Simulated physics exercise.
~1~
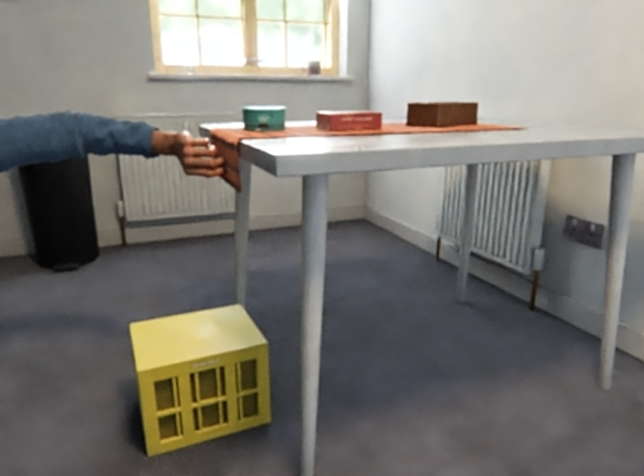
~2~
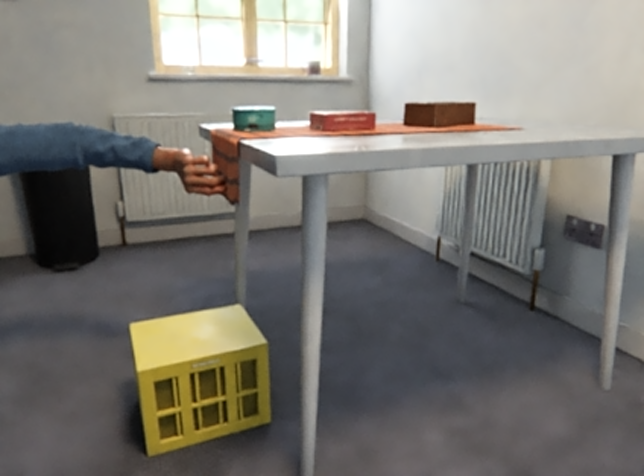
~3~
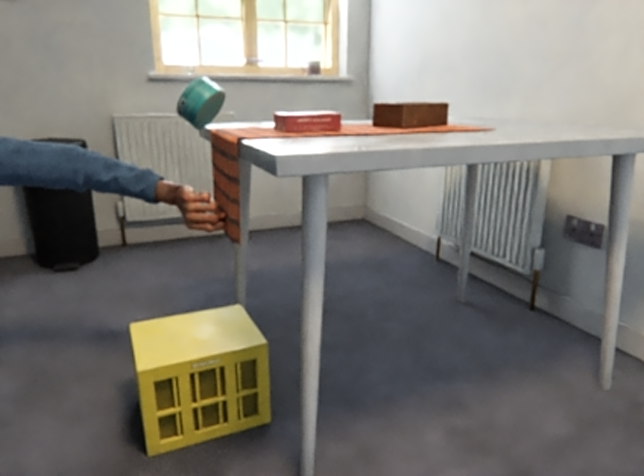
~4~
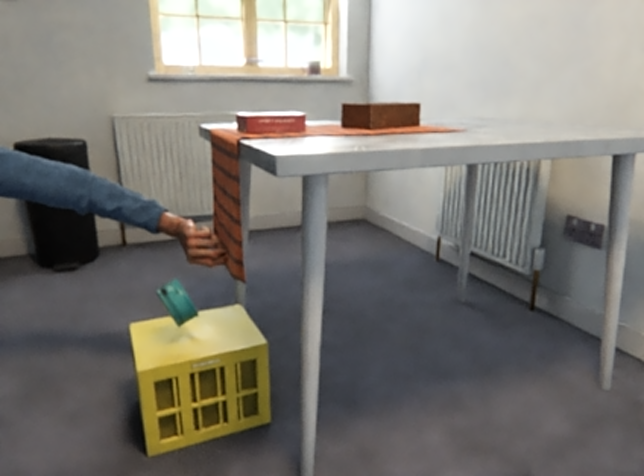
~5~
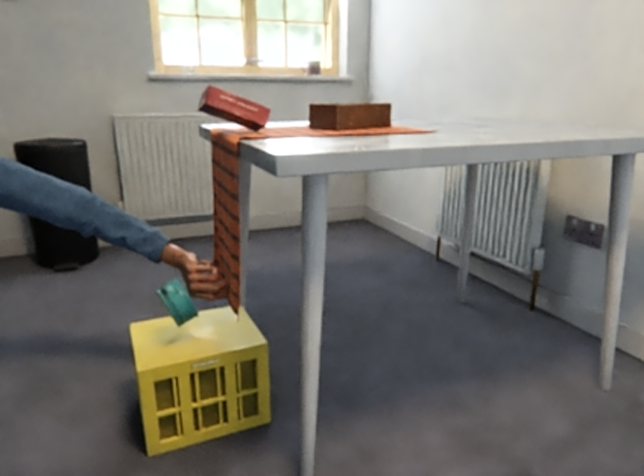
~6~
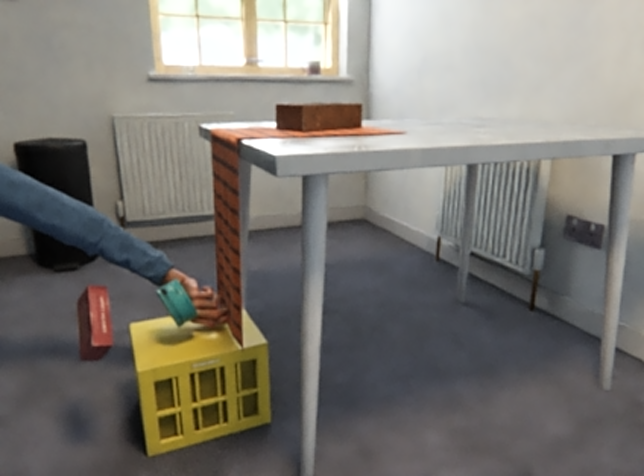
A hand pulled an orange cloth down over the end of a table toward a yellow crate, carrying everything on it leftward. The turquoise tub toppled off first, then the red packet tipped and fell, while the brown block stayed on the table.
